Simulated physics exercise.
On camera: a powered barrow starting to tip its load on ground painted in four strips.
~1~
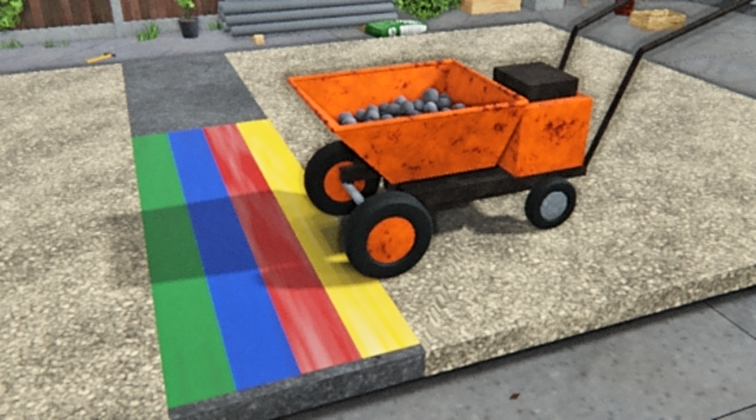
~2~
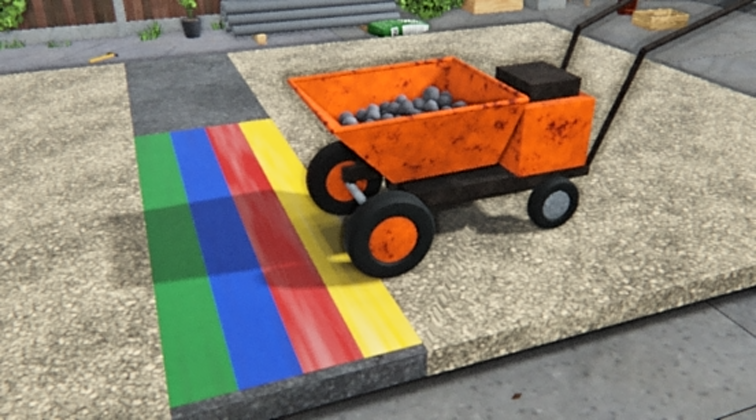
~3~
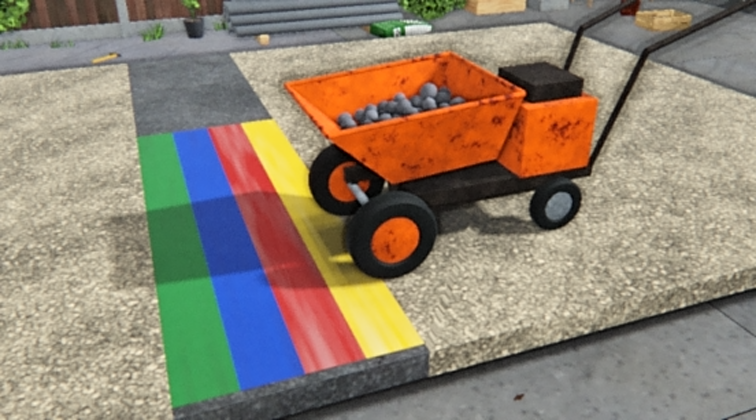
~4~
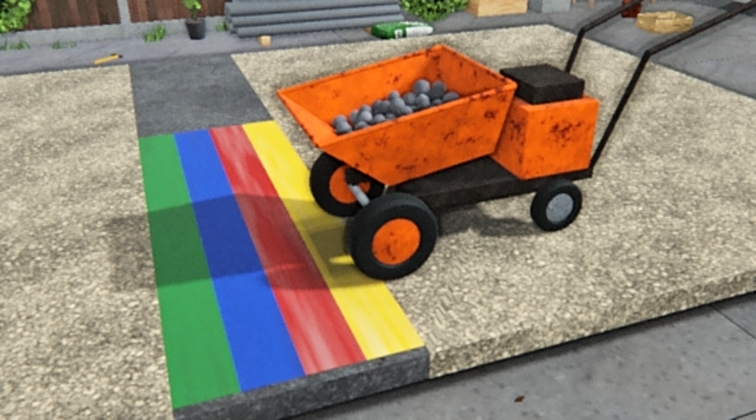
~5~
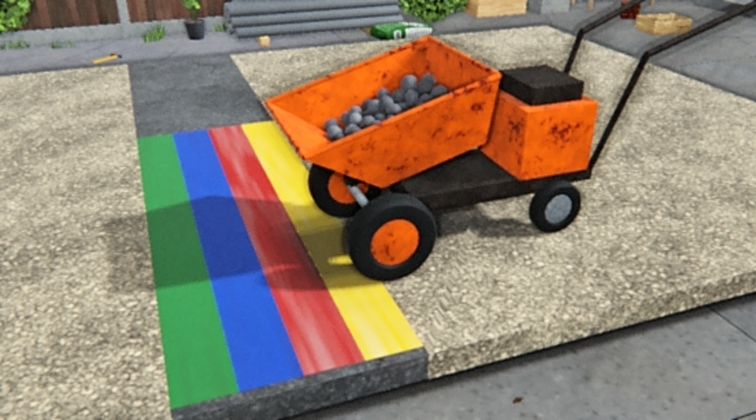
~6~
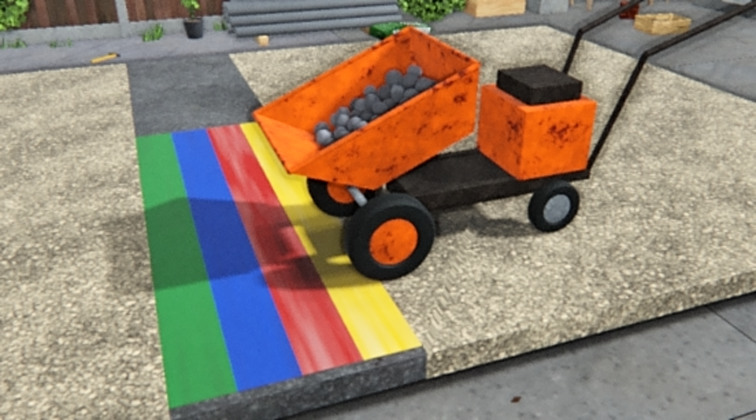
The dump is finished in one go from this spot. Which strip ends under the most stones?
The heap favours the green strip.
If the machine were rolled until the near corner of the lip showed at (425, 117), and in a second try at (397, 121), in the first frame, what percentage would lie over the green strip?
The first gives 0 %, the second 10 %.
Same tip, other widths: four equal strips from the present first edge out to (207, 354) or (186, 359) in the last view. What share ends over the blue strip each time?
Roughly 0 per cent, and 10 per cent.
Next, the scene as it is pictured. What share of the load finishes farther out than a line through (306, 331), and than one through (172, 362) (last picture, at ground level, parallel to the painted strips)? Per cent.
First some 70, then 20 per cent.
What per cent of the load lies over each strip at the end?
Yellow strip near 0; red strip near 0; blue strip near 20; green strip near 30.
Just after the last frame, skip tipped steeply; every one in the skip.
A moment on, skip tipped right over; roughly half in the skip; roughly a quarter over the blue strip; roughly a quarter over the green strip; just a few off the paint.
Further on, skip tipped right over; roughly a third in the skip; roughly a quarter over the blue strip; roughly a third over the green strip; about a tenth off the paint.
When it is over, skip tipped right over; roughly a third in the skip; not one over the yellow strip; not one over the red strip; roughly a quarter over the blue strip; roughly a third over the green strip; about a tenth off the paint.
